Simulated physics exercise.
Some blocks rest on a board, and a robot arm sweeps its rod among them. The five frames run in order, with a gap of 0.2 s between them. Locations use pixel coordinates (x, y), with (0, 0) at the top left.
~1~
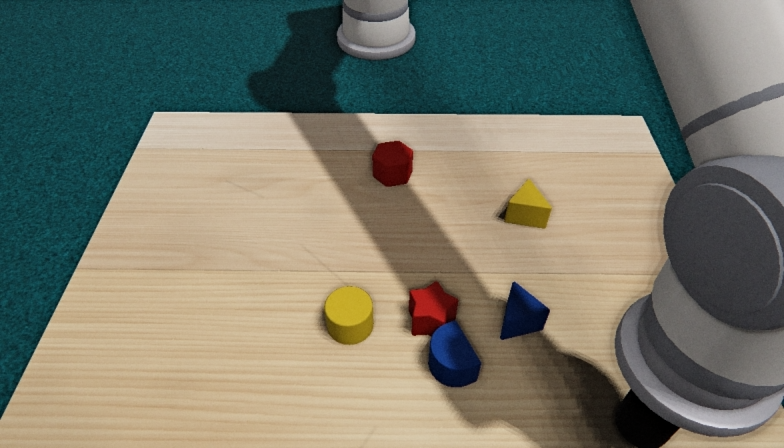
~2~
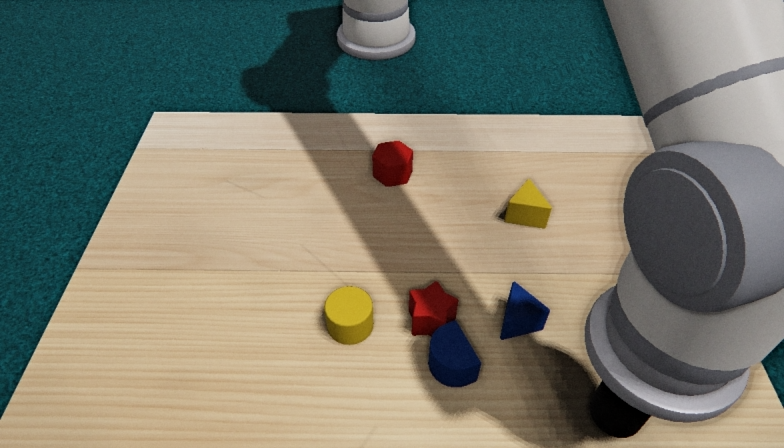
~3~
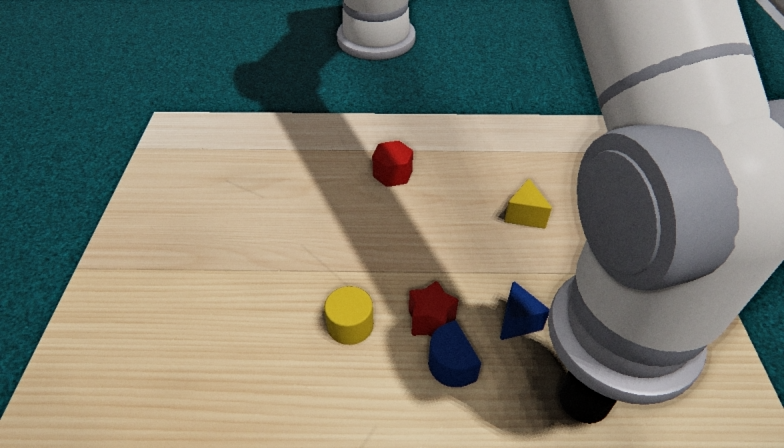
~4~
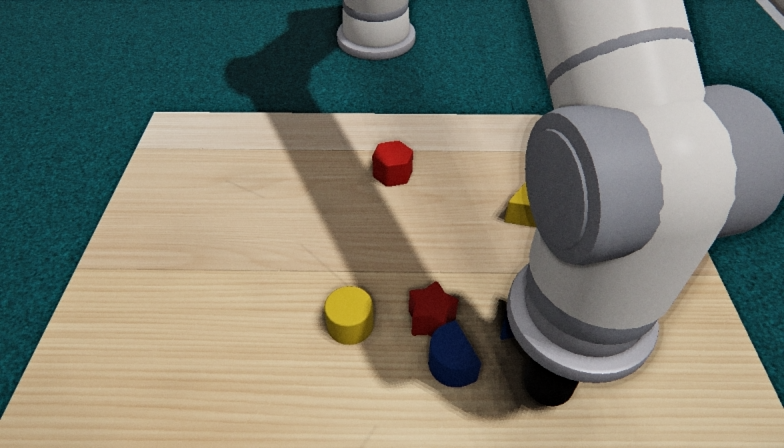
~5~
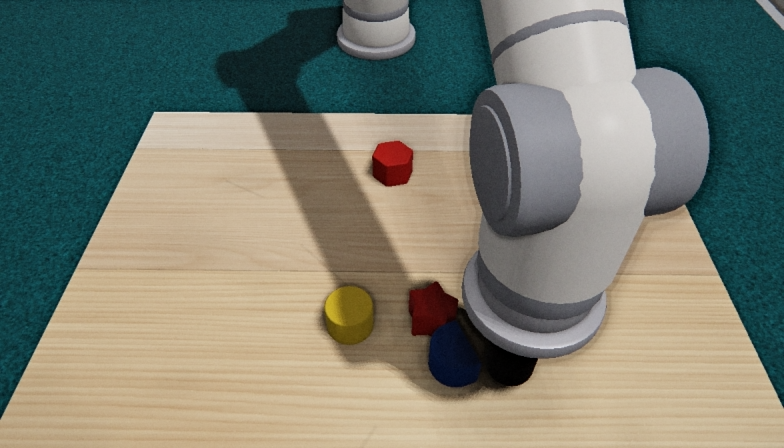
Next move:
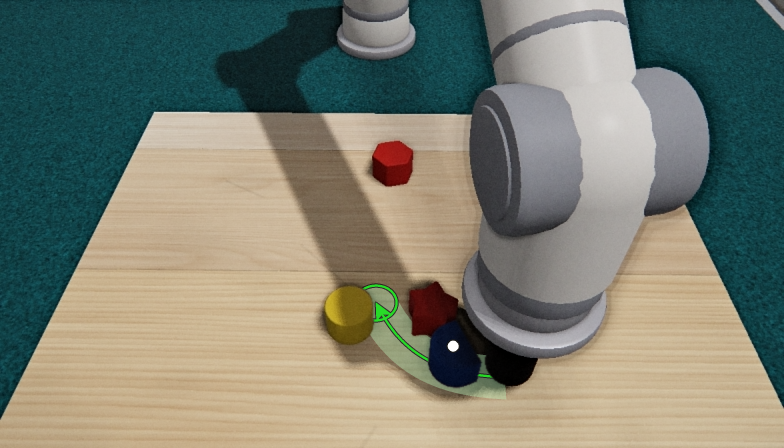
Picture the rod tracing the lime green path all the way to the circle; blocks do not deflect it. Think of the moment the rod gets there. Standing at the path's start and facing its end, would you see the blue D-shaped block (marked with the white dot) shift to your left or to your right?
The shift is to the left of that direction.
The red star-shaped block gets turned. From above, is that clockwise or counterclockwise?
The sense of turning is clockwise.
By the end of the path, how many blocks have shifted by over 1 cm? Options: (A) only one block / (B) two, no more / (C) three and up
I choose C.
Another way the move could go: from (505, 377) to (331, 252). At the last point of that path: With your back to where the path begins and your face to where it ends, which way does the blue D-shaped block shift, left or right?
It goes toward the left-hand side.
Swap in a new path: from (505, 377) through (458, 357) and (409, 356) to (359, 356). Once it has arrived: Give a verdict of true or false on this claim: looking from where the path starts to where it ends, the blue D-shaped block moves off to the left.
That claim is true.
The drawn path runs from (505, 377) through (448, 369) and (402, 341) to (376, 303); the dot is on the blue D-shaped block.
What follows on the original path. One third of the way, rod (450, 357); blue D-shaped block (410, 345), turned 35° clockwise.
Two thirds of the way, rod (403, 329); yellow circular block (340, 302); red star-shaped block (428, 294), turned 25° clockwise; blue D-shaped block (366, 337).
At the end, rod (375, 290); yellow circular block (333, 300); red star-shaped block (425, 288), turned 55° clockwise; blue D-shaped block (363, 337); blue triangle not moved.
